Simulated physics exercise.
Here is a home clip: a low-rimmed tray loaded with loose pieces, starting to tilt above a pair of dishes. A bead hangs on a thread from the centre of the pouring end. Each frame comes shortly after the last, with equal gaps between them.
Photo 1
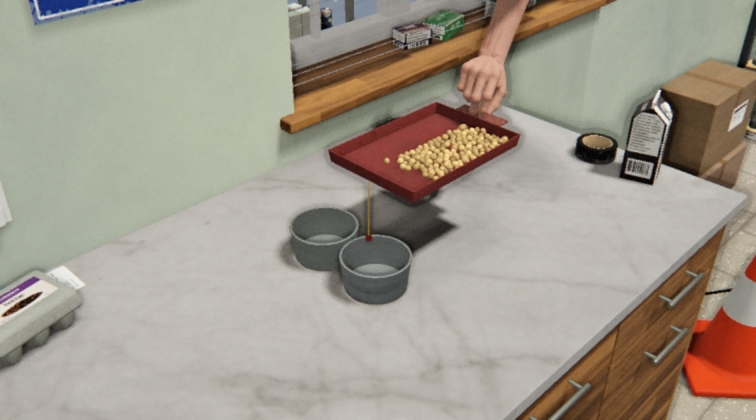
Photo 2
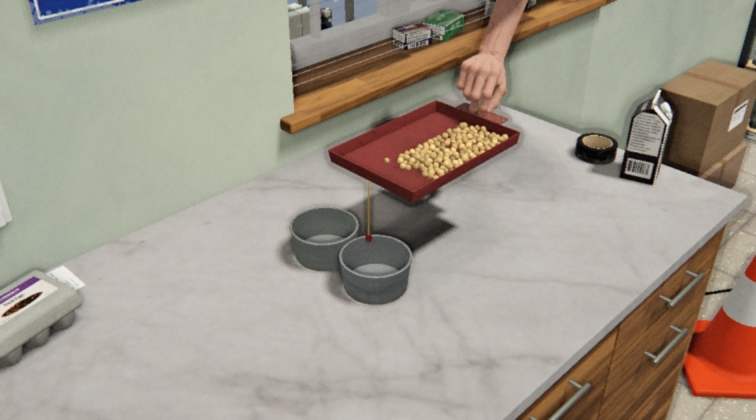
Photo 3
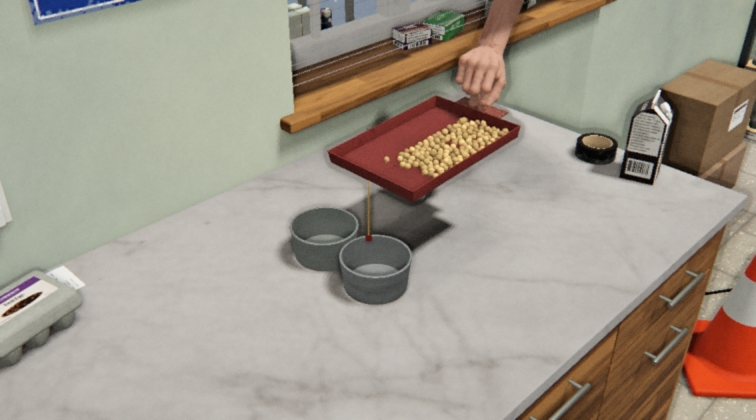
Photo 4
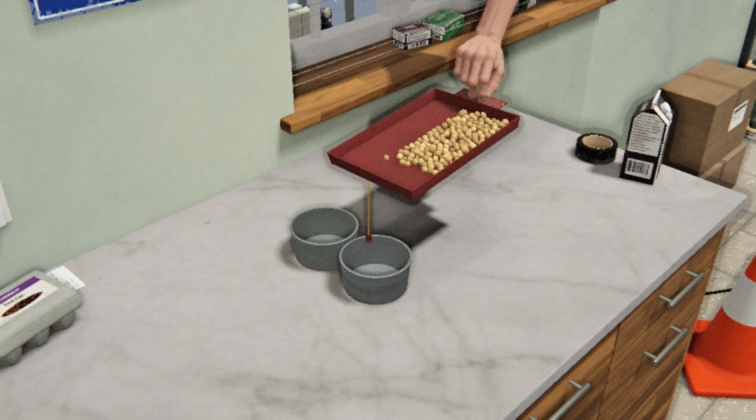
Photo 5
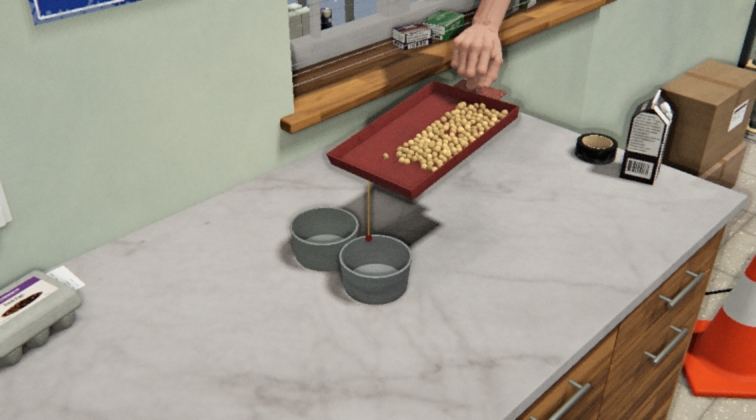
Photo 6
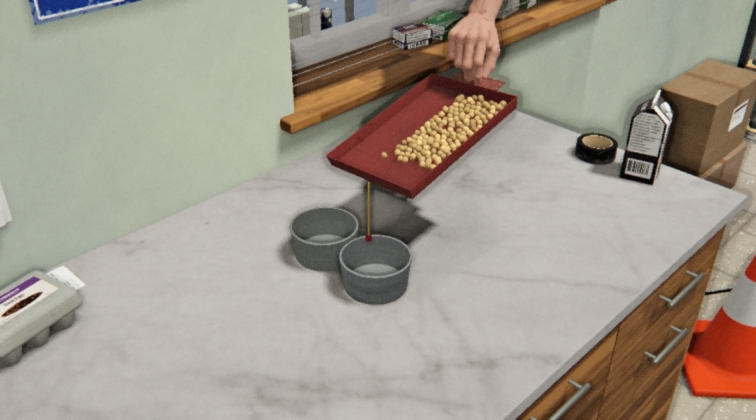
On a marble counter, a hand gradually tilting a red tray of dried chickpeas above two grey dishes, its far end rising.
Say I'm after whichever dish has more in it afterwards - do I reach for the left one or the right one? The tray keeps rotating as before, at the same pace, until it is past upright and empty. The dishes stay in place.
Short answer, the left dish, that's where more goes.
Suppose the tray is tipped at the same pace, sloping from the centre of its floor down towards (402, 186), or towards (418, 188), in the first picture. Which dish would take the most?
Try 1: The right-side dish; try 2: The right-side dish.
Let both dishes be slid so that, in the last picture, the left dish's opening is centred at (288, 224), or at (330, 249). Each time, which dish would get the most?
Answer, in order: The one to the right and the one to the left.
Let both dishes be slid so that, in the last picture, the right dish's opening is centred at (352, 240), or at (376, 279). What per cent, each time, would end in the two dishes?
The first comes to 50 percent and the second to 80 percent.
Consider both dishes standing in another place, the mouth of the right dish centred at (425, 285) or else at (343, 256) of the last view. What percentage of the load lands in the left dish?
20 per cent the first time, 30 per cent the second time.
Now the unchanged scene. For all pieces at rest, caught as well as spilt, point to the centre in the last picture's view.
Roughly at pixel (321, 262).
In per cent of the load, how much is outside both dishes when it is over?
Roughly 40 in a hundred.
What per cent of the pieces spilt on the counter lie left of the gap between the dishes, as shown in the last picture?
Some 100 per cent.
Soon after the last picture, tray tipped steeply; nearly all on the tray; a stray few in the air.
A little later, tray tipped right over; nearly all on the tray; a stray few in the right dish; a stray few in the left dish; a stray few outside both.
Later still, tray tipped past a quarter turn; a small part in the right dish; about half in the left dish; about a third outside both.
At rest, tray tipped past a quarter turn; a small part in the right dish; about half in the left dish; about a third outside both.
